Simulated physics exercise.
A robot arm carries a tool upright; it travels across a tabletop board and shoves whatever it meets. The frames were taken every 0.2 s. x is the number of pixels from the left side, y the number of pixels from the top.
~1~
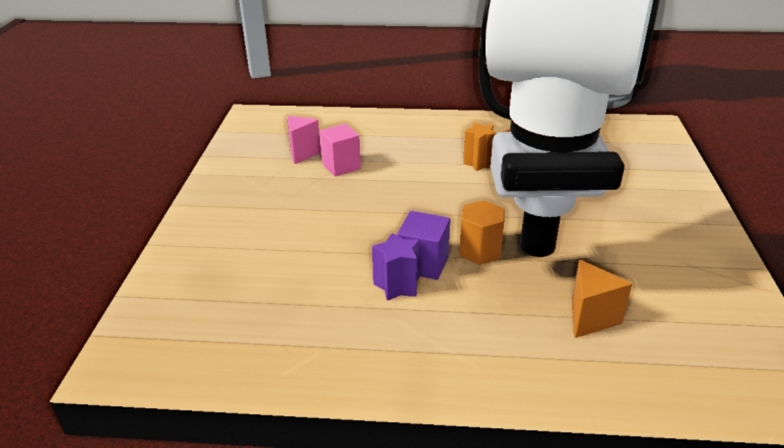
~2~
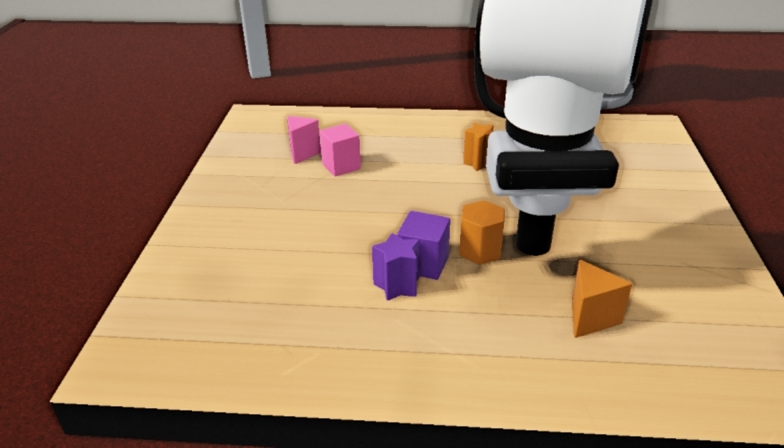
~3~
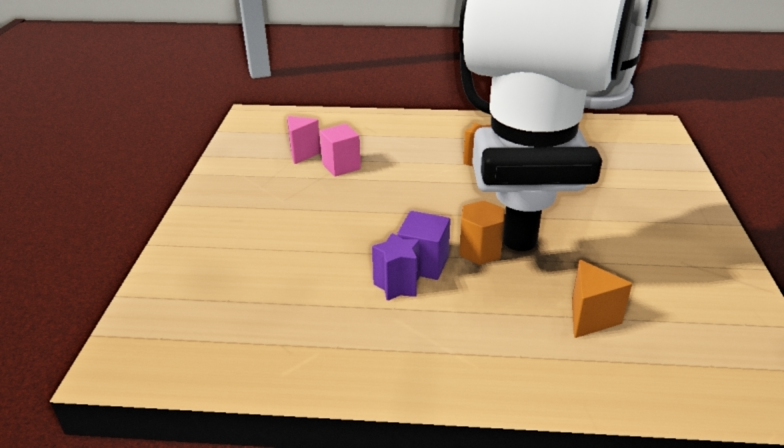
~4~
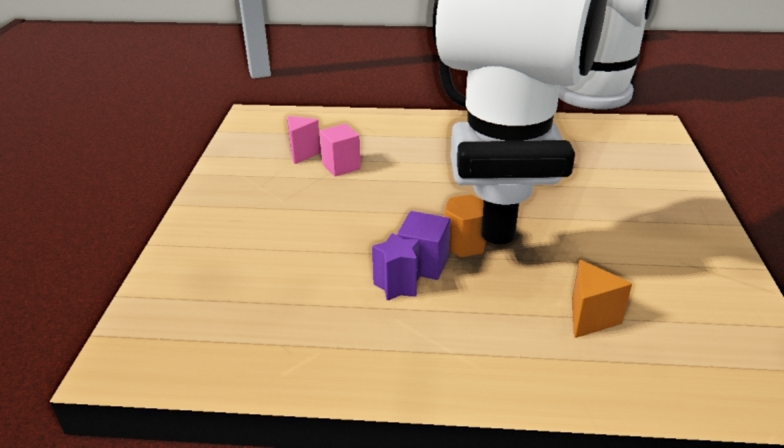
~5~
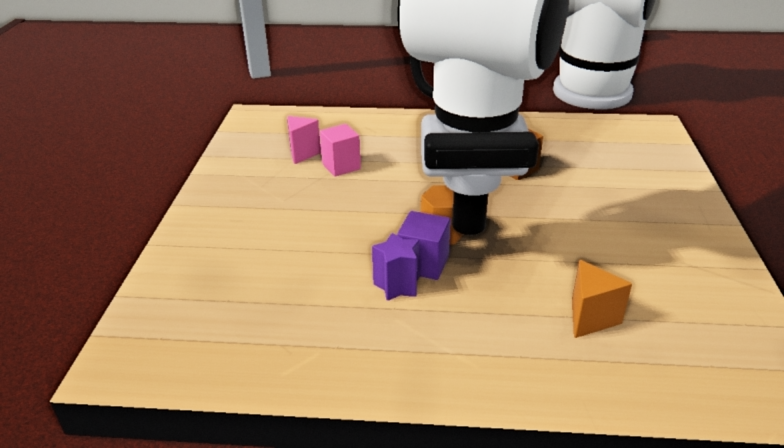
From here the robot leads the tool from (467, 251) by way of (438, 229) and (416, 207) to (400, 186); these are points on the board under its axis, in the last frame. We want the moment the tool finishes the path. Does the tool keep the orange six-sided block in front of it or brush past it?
Final position: Ahead.
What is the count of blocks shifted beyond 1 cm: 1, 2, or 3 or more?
Going by the path, one block will move.
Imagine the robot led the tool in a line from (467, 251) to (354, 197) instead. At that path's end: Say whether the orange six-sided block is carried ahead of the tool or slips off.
Shed along the way.
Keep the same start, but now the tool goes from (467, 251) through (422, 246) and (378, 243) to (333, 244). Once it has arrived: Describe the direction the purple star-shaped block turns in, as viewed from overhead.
I'd predict that, seen from above, the purple star-shaped block rotates counter-clockwise.
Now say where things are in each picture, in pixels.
Tool tip (538, 247); block tops, purple four-sided block (424, 225); orange six-sided block (483, 213), in the first frame.
Tool (533, 246); blocks unchanged, in the second frame.
Tool (520, 242); blocks unchanged, in the third frame.
Tool (498, 235); orange six-sided block (467, 206), in the fourth frame.
Tool (469, 226); purple four-sided block (424, 225); orange six-sided block (444, 196), in the fifth frame.
On the path given first. One third of the way, tool (439, 204); orange six-sided block (418, 175).
Two thirds of the way, tool (416, 182); orange six-sided block (402, 155), turned 20° clockwise.
At the end, tool (400, 162); purple four-sided block in place; orange six-sided block (391, 136), turned 35° clockwise.
